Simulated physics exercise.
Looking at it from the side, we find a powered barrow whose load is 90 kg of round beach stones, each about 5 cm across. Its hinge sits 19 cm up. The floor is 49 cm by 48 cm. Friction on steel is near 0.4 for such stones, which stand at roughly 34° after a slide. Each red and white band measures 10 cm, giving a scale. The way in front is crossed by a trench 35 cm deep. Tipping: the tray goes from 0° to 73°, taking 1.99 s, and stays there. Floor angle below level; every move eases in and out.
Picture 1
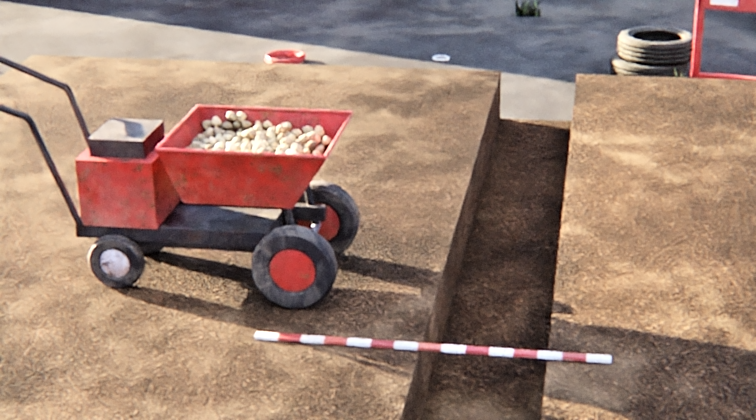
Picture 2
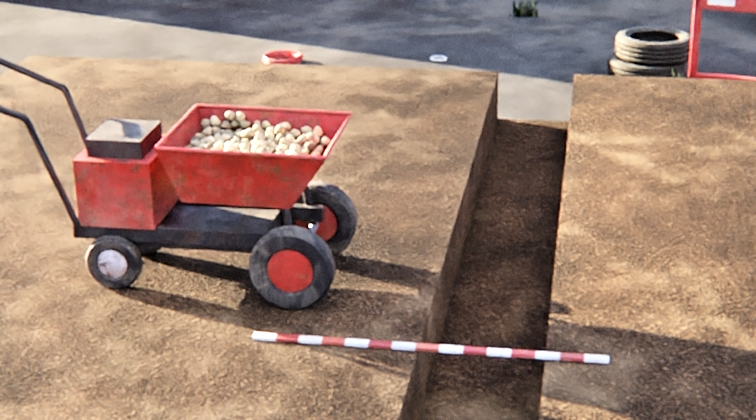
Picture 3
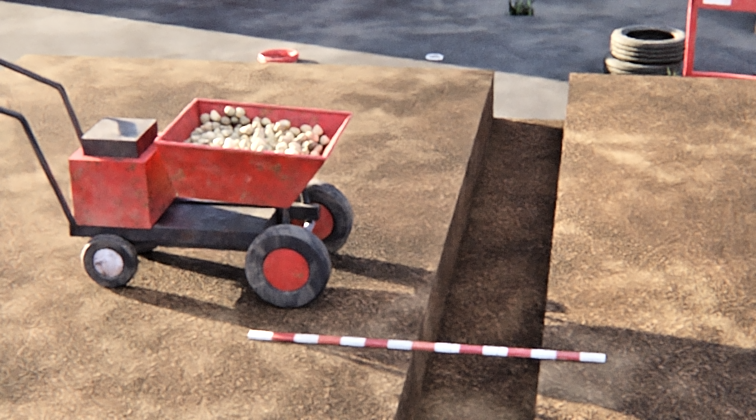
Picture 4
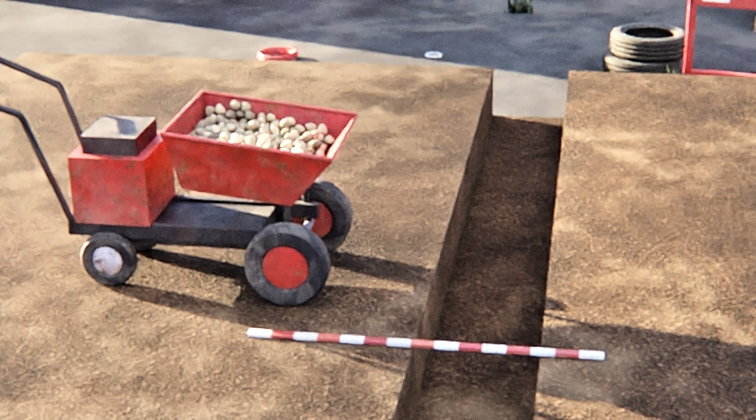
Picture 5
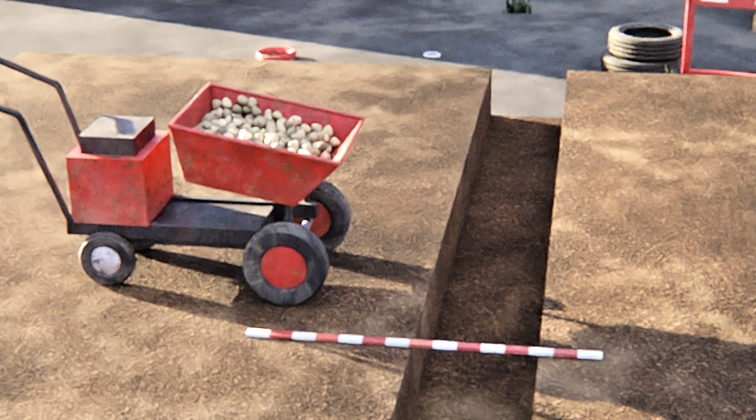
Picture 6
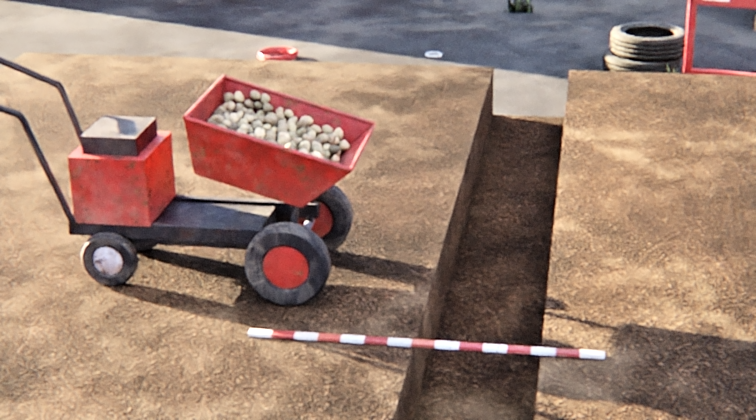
The clip opens on a red powered barrow loaded with round pale stones, standing on brown ground left of a trench, with a red and white striped pole lying in front. The tray barely moves at first, then its back end rises steadily, slanting it down toward the right with the stones still inside.
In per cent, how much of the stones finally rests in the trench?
Roughly 100 per cent of them.
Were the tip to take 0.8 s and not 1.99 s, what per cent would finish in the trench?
About 100 percent, I'd say.
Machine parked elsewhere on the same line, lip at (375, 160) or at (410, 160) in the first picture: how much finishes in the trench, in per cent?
From the first spot near 100, from the second near 75 per cent.
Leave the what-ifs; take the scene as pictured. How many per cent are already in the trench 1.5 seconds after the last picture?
Roughly 65 percent of the load.
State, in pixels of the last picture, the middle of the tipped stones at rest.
Centre estimate: Around (488, 344).
Then, 0.9 s after the last picture the floor is at 61°, 99 % in the tray, 1 % short of the trench, 1 % in the trench; the foremost stones are at (435, 245).
Then, 1.5 s after the last picture the floor is at 73°, 35 % in the tray, 1 % short of the trench, 64 % in the trench; the foremost stones are at (539, 358).
Then, 1.8 s after the last picture the floor is at 73°, 15 % in the tray, 85 % in the trench; the foremost stones are at (539, 361).
Then, 3.8 s after the last picture the floor is at 73°, 0 % in the tray, 100 % in the trench; the foremost stones are at (540, 354).
